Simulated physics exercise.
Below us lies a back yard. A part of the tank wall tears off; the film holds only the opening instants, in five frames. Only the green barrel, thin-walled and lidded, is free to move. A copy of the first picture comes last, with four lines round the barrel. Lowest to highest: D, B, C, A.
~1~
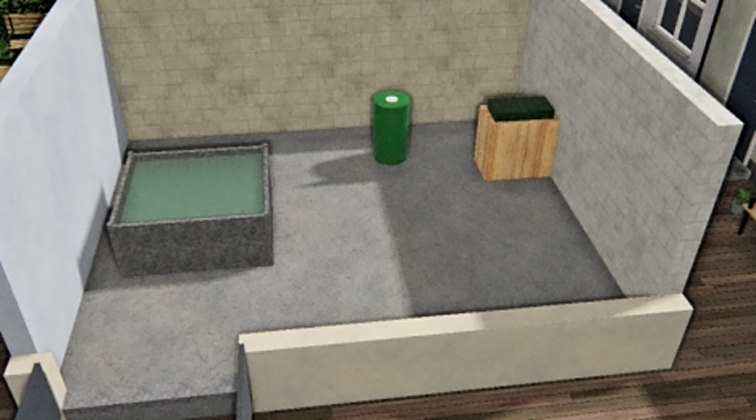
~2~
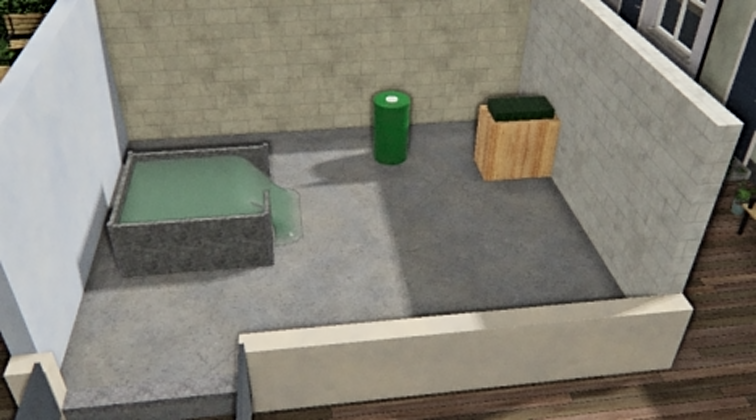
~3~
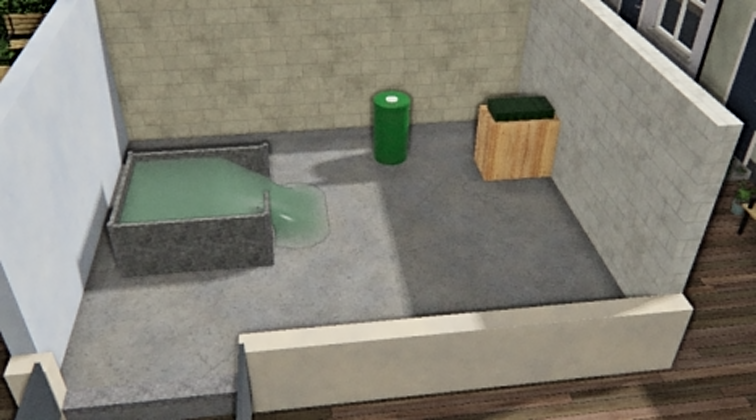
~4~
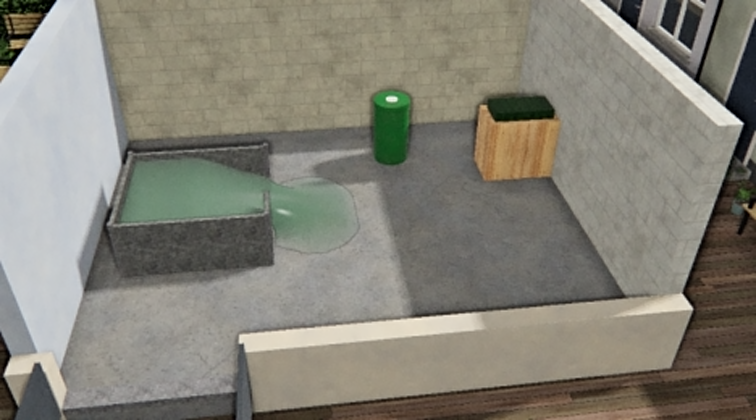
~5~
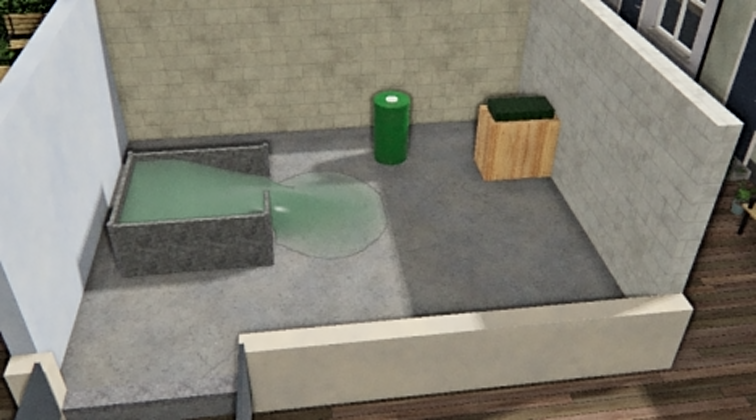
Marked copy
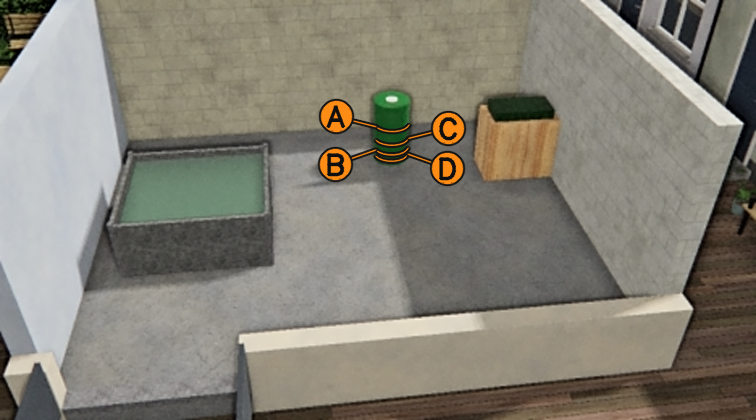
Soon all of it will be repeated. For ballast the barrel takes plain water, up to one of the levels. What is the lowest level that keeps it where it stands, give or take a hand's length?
Use line C.
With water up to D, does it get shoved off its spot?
Yes, that goes wrong.
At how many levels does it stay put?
Two.
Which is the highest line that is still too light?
That would be B.
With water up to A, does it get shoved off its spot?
No, that is safe.
In orange, A at (394, 131); B at (393, 154); C at (394, 145); D at (393, 161); from the bottom up D, B, C, A.
Choosing A, it does not move.
Choosing B, it is pushed about its own width away.
Choosing C, it does not move.
Choosing D, it is pushed about 4 times its own width away.
